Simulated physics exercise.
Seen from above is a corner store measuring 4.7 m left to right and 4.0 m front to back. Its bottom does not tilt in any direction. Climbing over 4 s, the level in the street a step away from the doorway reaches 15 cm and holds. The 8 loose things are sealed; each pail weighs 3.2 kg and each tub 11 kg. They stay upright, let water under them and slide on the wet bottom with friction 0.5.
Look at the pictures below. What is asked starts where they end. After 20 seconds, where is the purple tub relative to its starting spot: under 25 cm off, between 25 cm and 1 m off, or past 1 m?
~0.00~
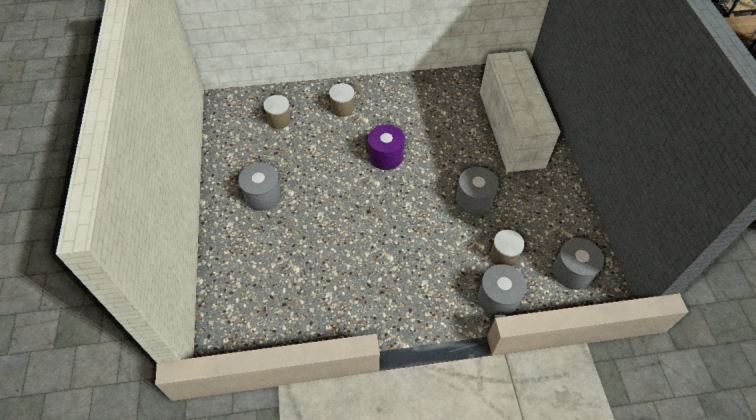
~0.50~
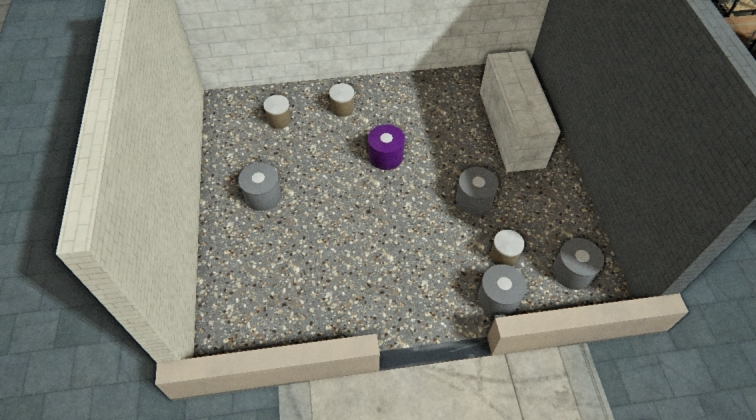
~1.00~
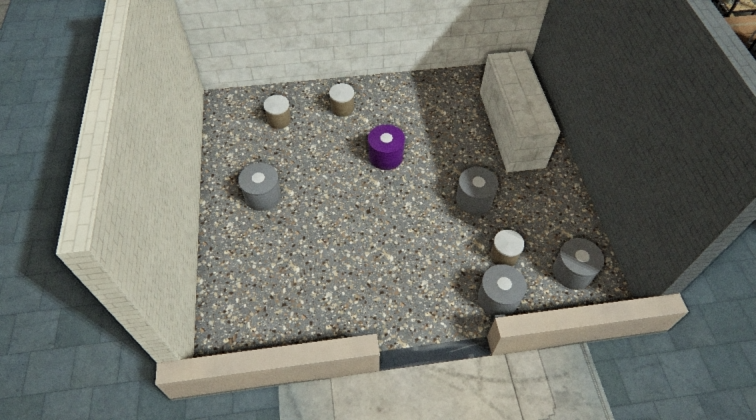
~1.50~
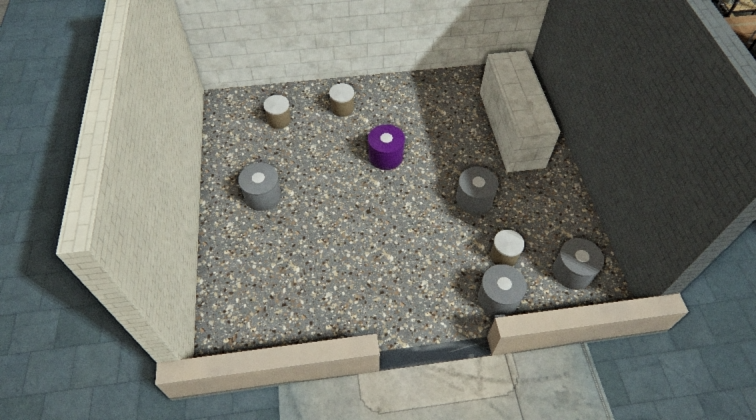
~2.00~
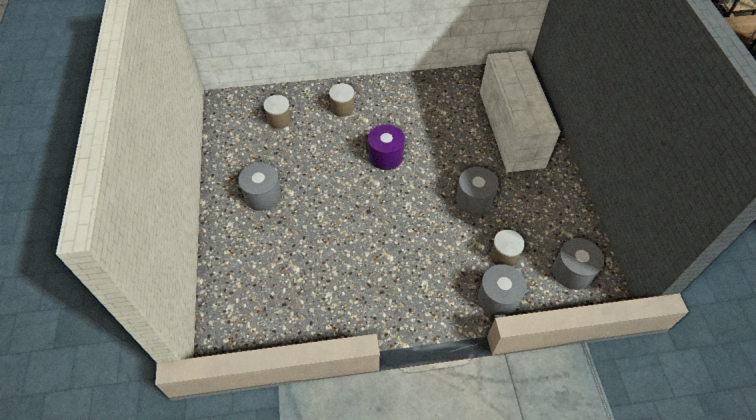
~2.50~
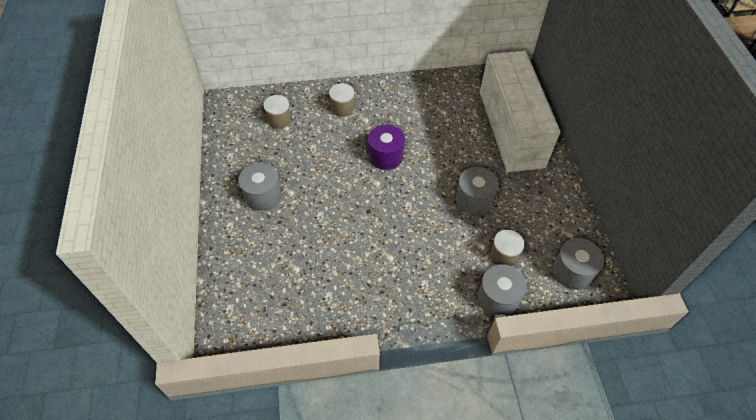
Past 1 m.
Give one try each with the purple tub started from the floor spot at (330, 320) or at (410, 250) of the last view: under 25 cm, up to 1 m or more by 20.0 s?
A small shift, then a long trip.
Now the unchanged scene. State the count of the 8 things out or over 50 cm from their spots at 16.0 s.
4.
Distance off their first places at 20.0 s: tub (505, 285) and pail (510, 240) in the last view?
First 200 cm, then 250 cm.
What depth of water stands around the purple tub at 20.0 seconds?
Somewhere close to 8 cm.
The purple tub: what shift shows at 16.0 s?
Roughly 150 centimetres by that point.
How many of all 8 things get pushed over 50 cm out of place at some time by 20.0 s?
All told, that gives 8.
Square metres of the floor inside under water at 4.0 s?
Somewhere around 3.0 m2, roughly.
After 4.0 s the purple tub is near (386, 138), 0.0 m from its start, aground; 0 afloat.
After 9.0 s the purple tub is near (385, 134), 0.1 m from its start, aground; 1 afloat.
After 16.0 s the purple tub is near (259, 97), 1.7 m from its start, afloat; 6 afloat.
After 20.0 s the purple tub is near (211, 231), 2.3 m from its start, afloat; 8 afloat.
